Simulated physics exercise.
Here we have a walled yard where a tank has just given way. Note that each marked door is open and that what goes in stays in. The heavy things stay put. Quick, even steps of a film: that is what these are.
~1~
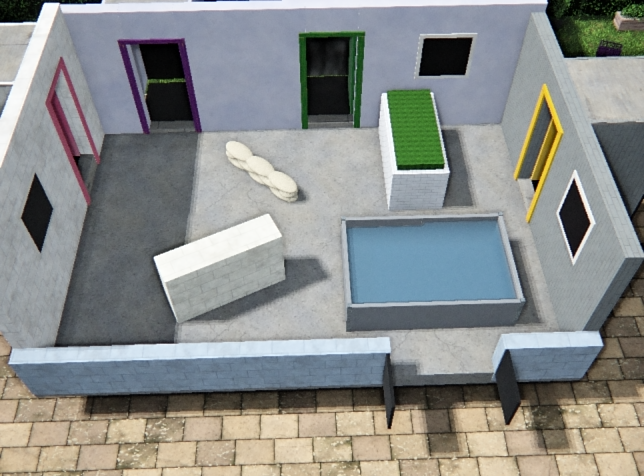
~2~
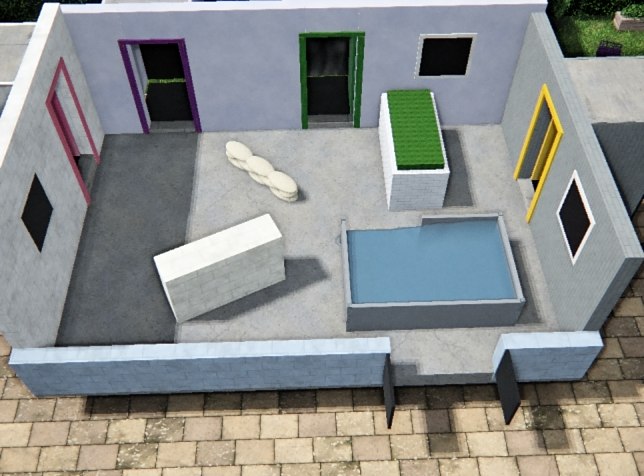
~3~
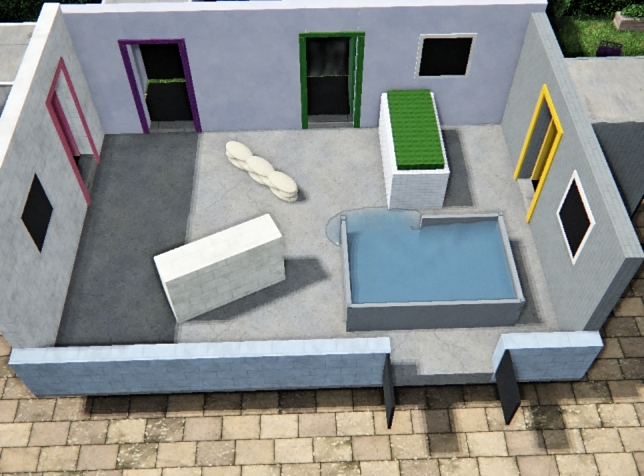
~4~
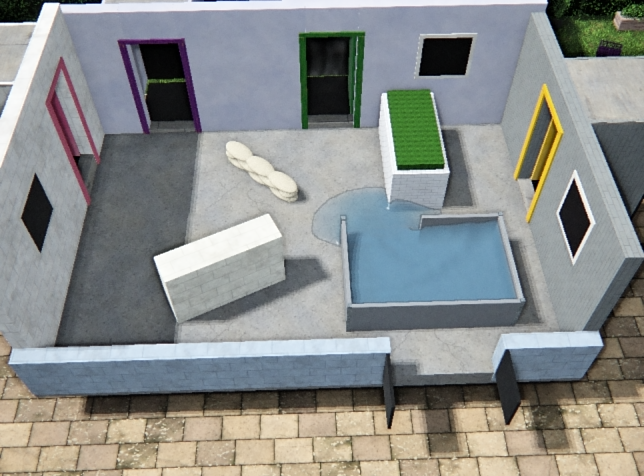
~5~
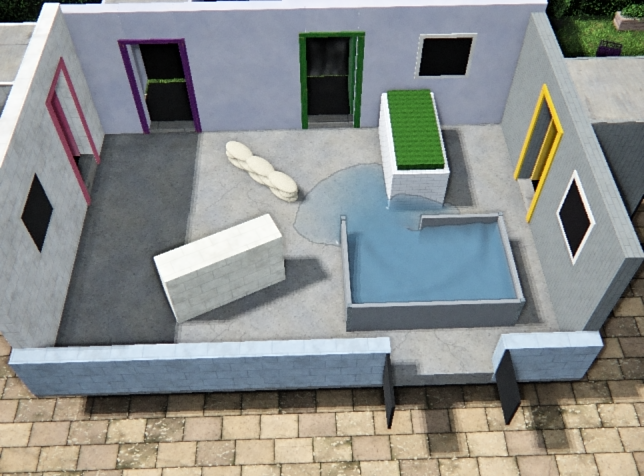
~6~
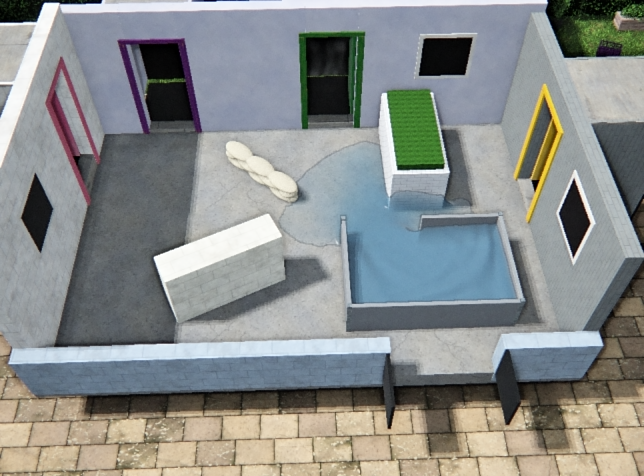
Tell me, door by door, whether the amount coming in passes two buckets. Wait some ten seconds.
The yellow door exceeds the allowance there; the pink door keeps inside the allowance there; the purple door keeps inside the allowance there; the green door exceeds the allowance there.
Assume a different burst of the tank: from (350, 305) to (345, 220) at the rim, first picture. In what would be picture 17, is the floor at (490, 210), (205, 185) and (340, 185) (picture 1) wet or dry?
Sequence: Spared / wetted / spared.
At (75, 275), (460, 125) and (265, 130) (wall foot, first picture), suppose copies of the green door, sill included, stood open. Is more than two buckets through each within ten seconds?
Stays below the line; stays below the line; crosses the line.
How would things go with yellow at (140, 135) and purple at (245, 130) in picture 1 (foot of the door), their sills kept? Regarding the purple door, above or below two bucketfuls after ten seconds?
As it turns out, purple runs over.
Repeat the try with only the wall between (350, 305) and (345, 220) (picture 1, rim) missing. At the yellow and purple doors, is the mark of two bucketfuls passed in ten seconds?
Check - yellow: Comes out below; purple: Comes out above.
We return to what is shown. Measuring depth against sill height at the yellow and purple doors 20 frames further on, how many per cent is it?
In order: Roughly 150 and 100 in a hundred.
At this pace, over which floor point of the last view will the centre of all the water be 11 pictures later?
The water's middle lies around (387, 232).
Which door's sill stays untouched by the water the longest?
It's the pink-painted one.
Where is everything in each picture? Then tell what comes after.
The first frame shows still water in the water tank at (428, 261).
In the second frame, water pours out on the water tank's far side and has run to a hidden place.
In the third frame, the front is at (411, 211), out from the gap on the water tank's far side.
In the fourth frame, water pours out on the water tank's far side and has run to (346, 195).
In the fifth frame, water pours out on the water tank's far side and has run to (360, 168).
In the sixth frame, the front is at (361, 145), out from the gap on the water tank's far side.
A moment on, water covers 25 % of the floor; the yellow door wet at the sill, nothing in, the pink door not reached, the purple door not reached, the green door over two buckets in.
Next, water covers 35 % of the floor; the yellow door under two buckets in, the pink door not reached, the purple door wet at the sill, nothing in, the green door far over two buckets in.
Then, water covers 50 % of the floor; the yellow door over two buckets in, the pink door wet at the sill, nothing in, the purple door wet at the sill, nothing in, the green door far over two buckets in.
Later, water covers 75 % of the floor; the yellow door over two buckets in, the pink door wet at the sill, nothing in, the purple door wet at the sill, nothing in, the green door far over two buckets in.
In the end, water covers 95 % of the floor; the yellow door over two buckets in, the pink door wet at the sill, nothing in, the purple door wet at the sill, nothing in, the green door far over two buckets in.
